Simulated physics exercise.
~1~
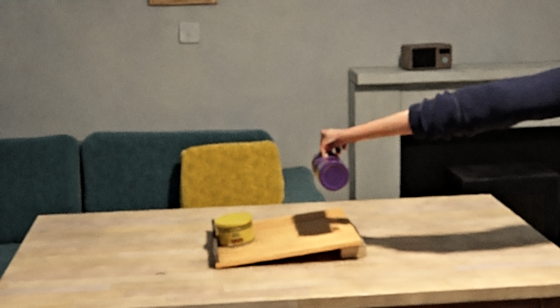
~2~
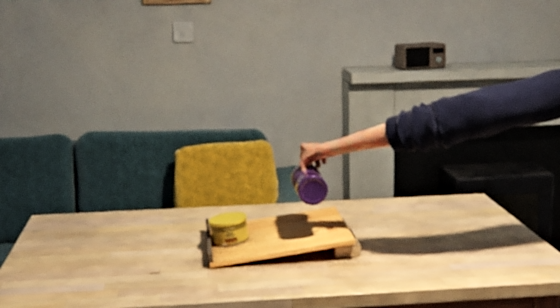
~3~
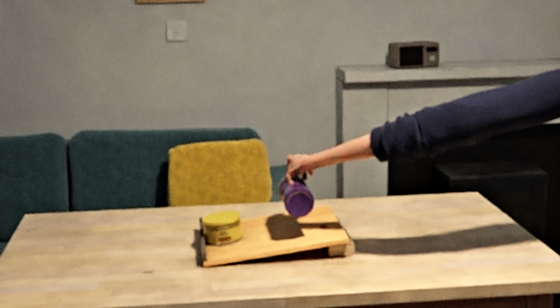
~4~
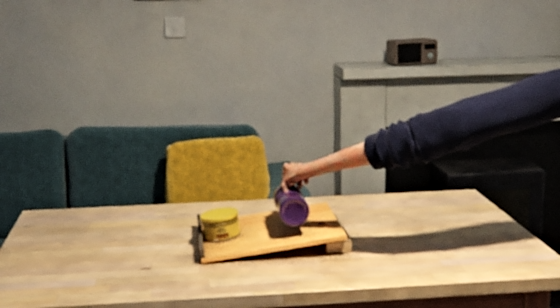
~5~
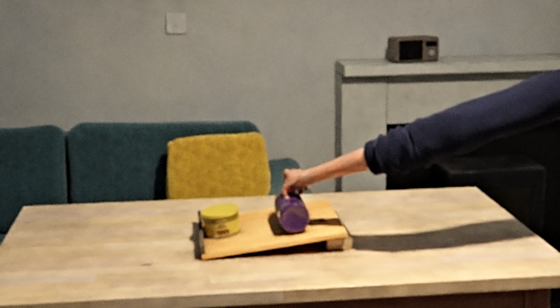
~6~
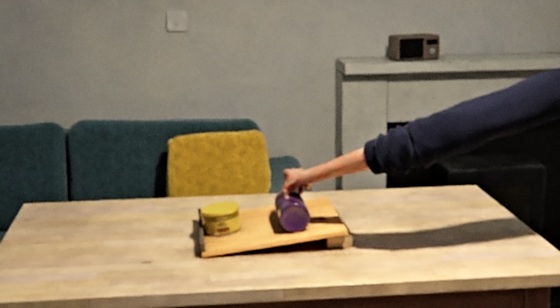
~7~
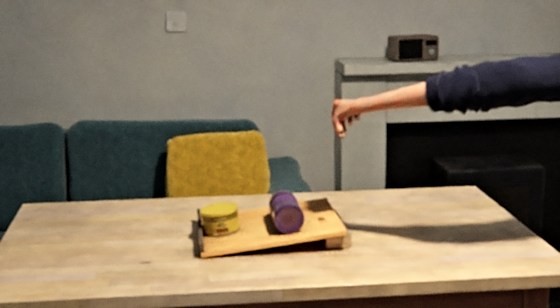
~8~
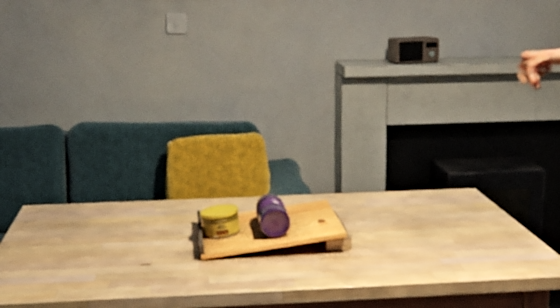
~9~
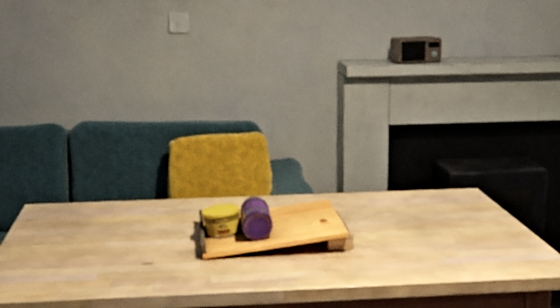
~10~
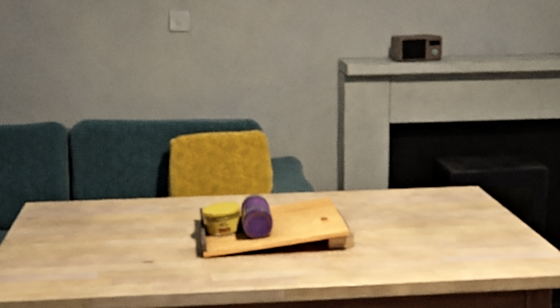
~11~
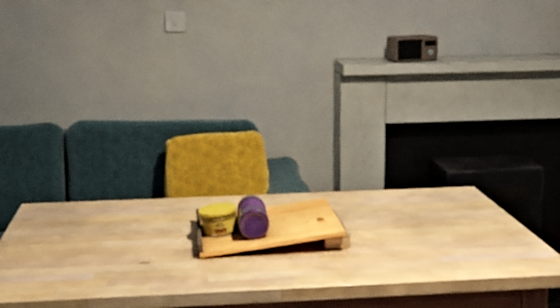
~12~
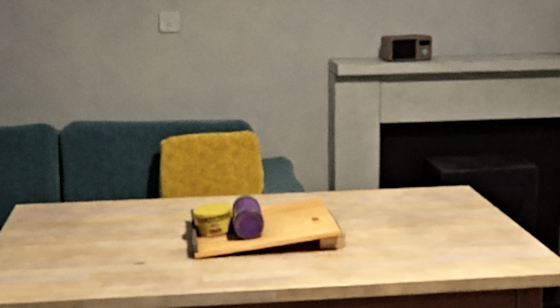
A purple bottle is held on its side by a hand reaching in from the right, above a propped-up wooden board on a pale table. The slightly swaying view looks across the table towards a teal sofa with a mustard cushion, and a grey mantel with a small dark box on it. A yellow tub sits at the board's lower left end. The hand lowers the bottle onto the slope, holds it briefly, then lets go and withdraws to the right. The bottle moves down the board to the left and comes to rest against the tub, which stays put.
